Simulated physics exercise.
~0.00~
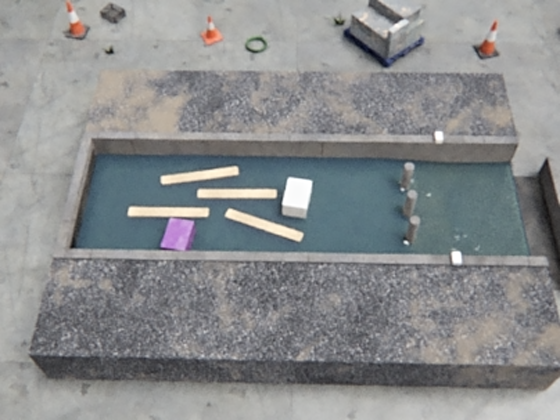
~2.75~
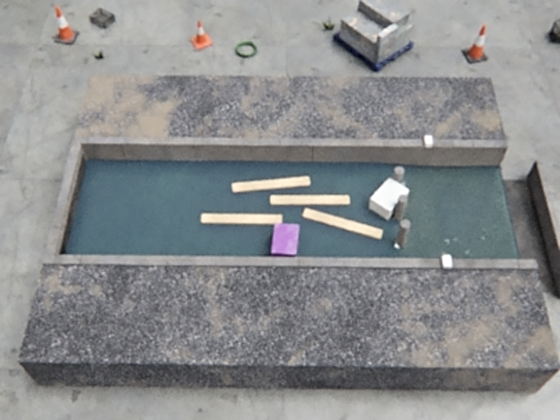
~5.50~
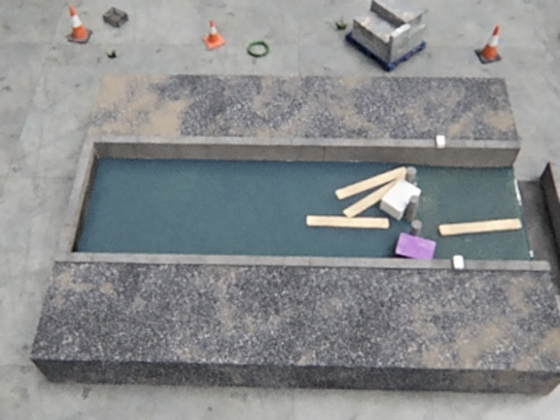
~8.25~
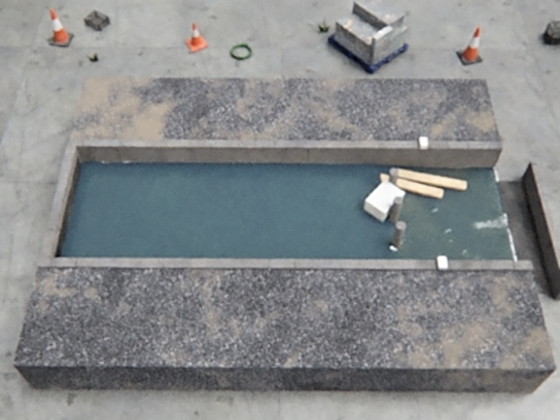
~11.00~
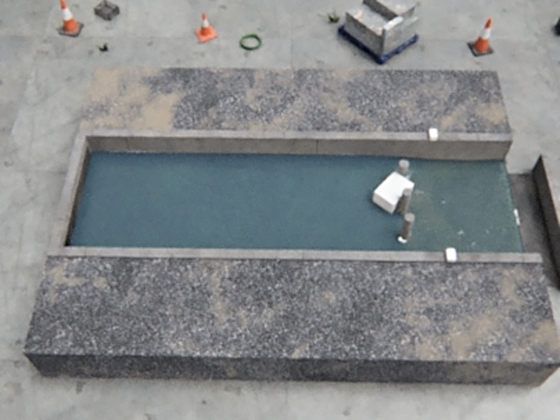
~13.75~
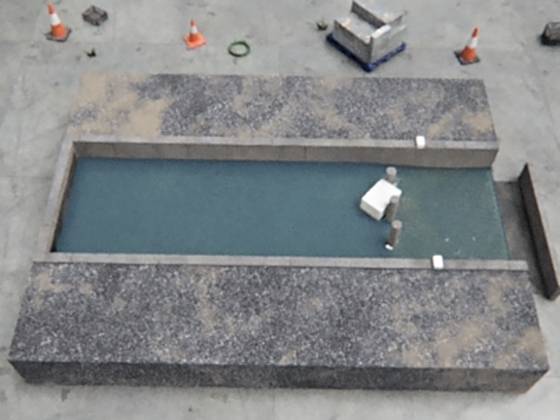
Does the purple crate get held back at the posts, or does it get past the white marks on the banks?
It gets past the white bank marks. The purple crate drifts right by the posts and leaves the channel, while the white crate stays behind.
